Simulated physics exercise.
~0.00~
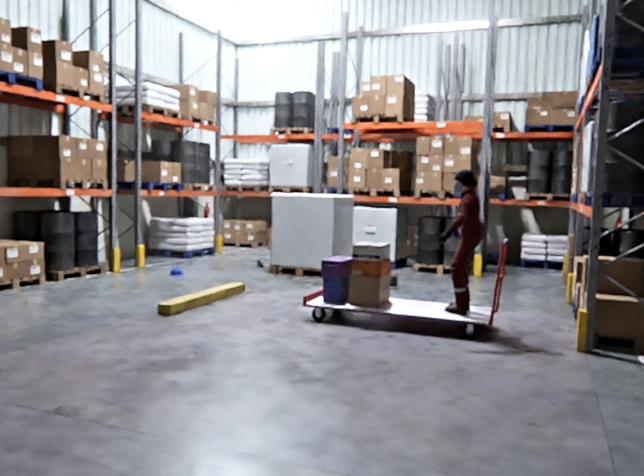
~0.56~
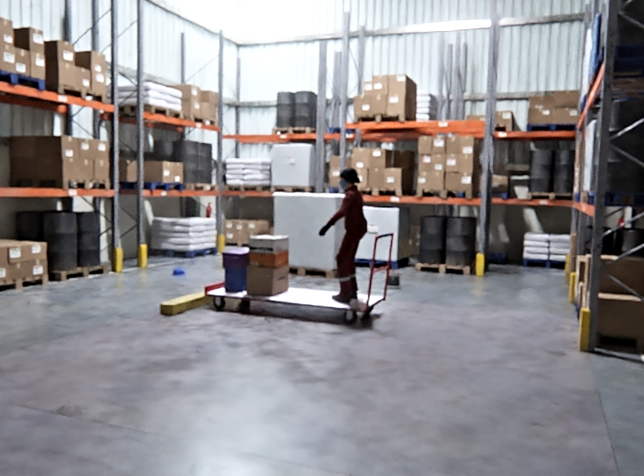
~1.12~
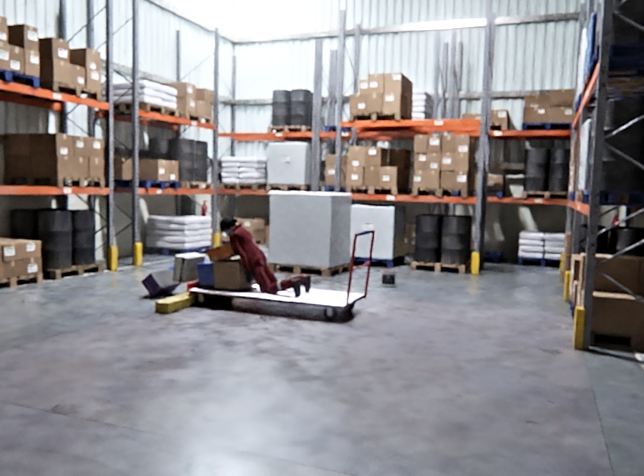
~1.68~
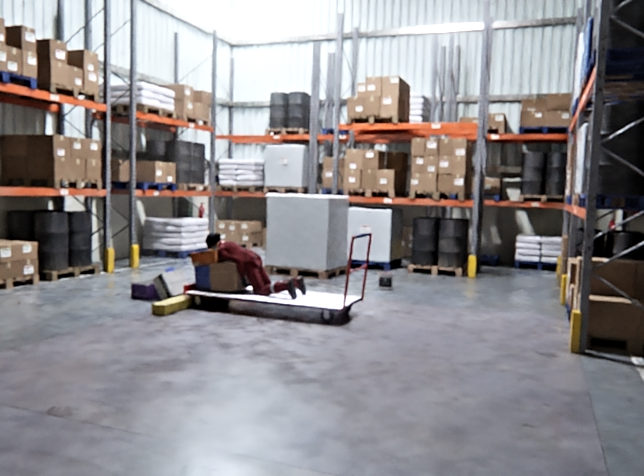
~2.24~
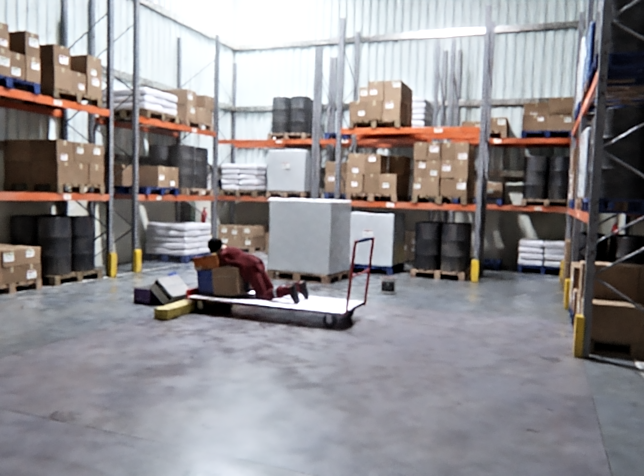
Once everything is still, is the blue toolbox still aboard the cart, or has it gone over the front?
The blue toolbox is still aboard, staying on the deck behind the front rim.
